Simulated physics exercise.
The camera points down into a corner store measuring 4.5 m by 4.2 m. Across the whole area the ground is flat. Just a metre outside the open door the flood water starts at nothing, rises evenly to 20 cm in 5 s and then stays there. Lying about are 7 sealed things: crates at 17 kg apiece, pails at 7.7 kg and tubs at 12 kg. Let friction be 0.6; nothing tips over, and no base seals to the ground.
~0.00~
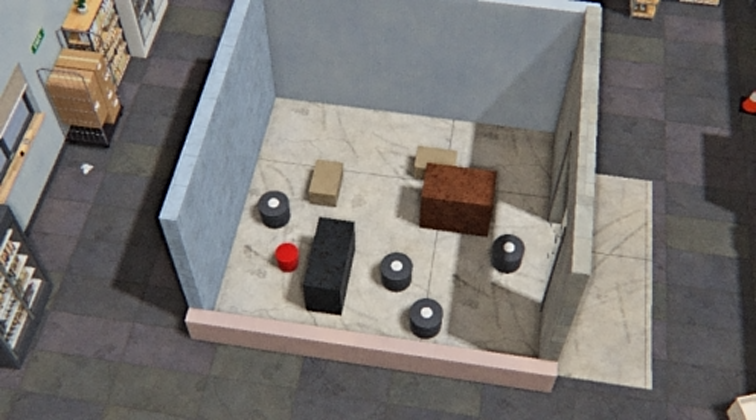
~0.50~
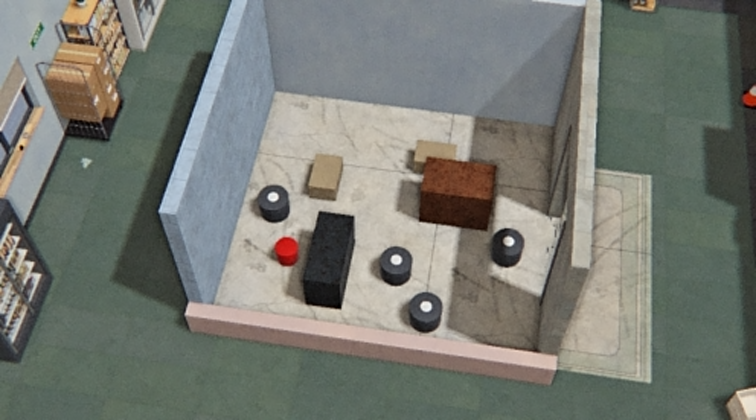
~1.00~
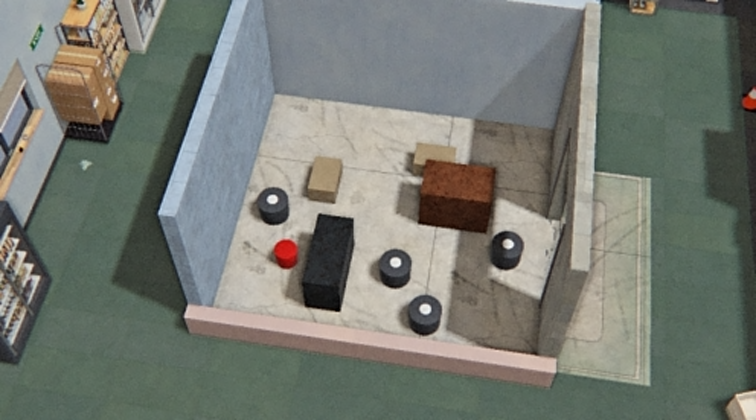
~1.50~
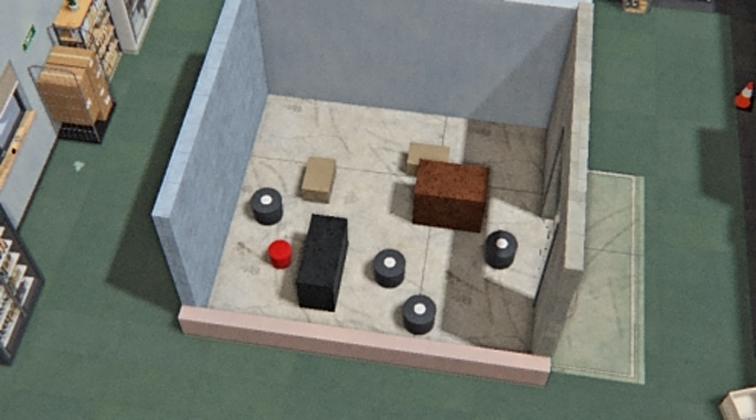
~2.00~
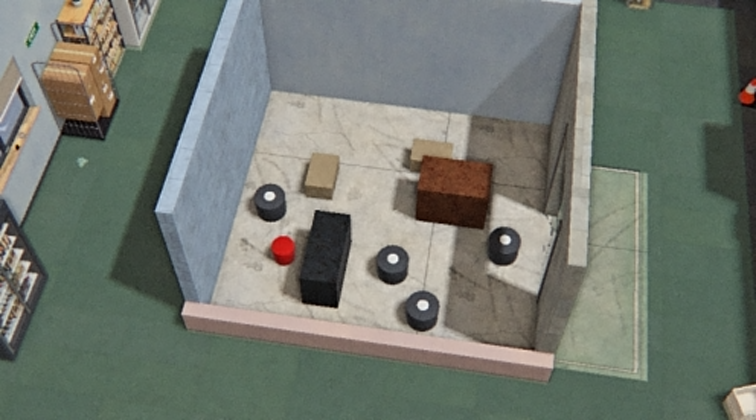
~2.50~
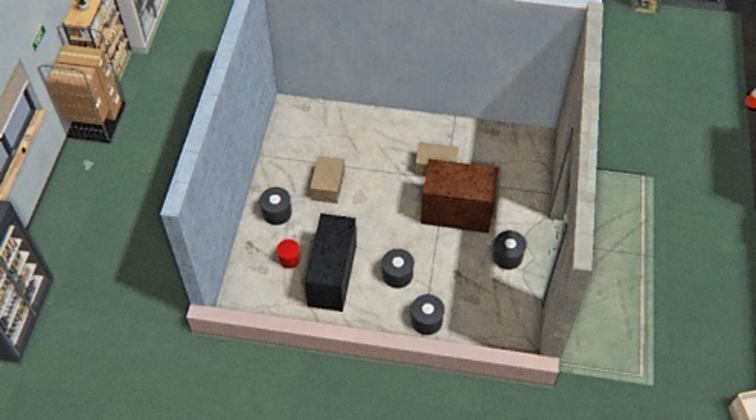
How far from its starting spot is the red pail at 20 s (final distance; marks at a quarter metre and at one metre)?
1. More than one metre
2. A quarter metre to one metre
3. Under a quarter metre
Answer: 2.
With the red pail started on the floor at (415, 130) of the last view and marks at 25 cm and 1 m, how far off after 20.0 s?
Looks like it is swept a long way.
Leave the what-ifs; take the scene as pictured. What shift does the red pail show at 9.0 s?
Around 0 cm from the start by that time.
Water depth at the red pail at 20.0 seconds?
Roughly 17 cm.
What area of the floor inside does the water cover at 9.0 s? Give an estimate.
Somewhere around 16 m2, roughly.
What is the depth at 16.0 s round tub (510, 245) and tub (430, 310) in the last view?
I'd put it at 11 cm and 14 cm respectively.
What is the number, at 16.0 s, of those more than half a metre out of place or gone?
Answer: 4.
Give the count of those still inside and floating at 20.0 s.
Tally: 7 of them.
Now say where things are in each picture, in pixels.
The first frame shows the red pail at (287, 252), on the bottom; 0.0 m2 under water; 0 of 7 have shifted.
The second frame shows the red pail at (286, 246) rests on the ground; water covers 0.0 m2; 0 of 7 have shifted.
The third frame shows the red pail at (286, 249), on the bottom; water covers 0.0 m2; 0 of 7 have shifted.
The fourth frame shows the red pail at (280, 249), on the bottom; water covers 0.0 m2; 0 of 7 have shifted.
The fifth frame shows the red pail at (283, 246), on the bottom; water covers 0.0 m2; 0 of 7 have shifted.
The sixth frame shows the red pail at (288, 249), on the bottom; 0.2 m2 under water; 0 of 7 have shifted.
After 4.0 s the red pail is near (288, 249), 0.0 m from its start, aground; 0 afloat.
After 9.0 s the red pail is near (288, 249), 0.0 m from its start, aground; 1 afloat.
After 16.0 s the red pail is near (285, 275), 0.4 m from its start, afloat; 7 afloat.
After 20.0 s the red pail is near (298, 274), 0.5 m from its start, afloat; 7 afloat.
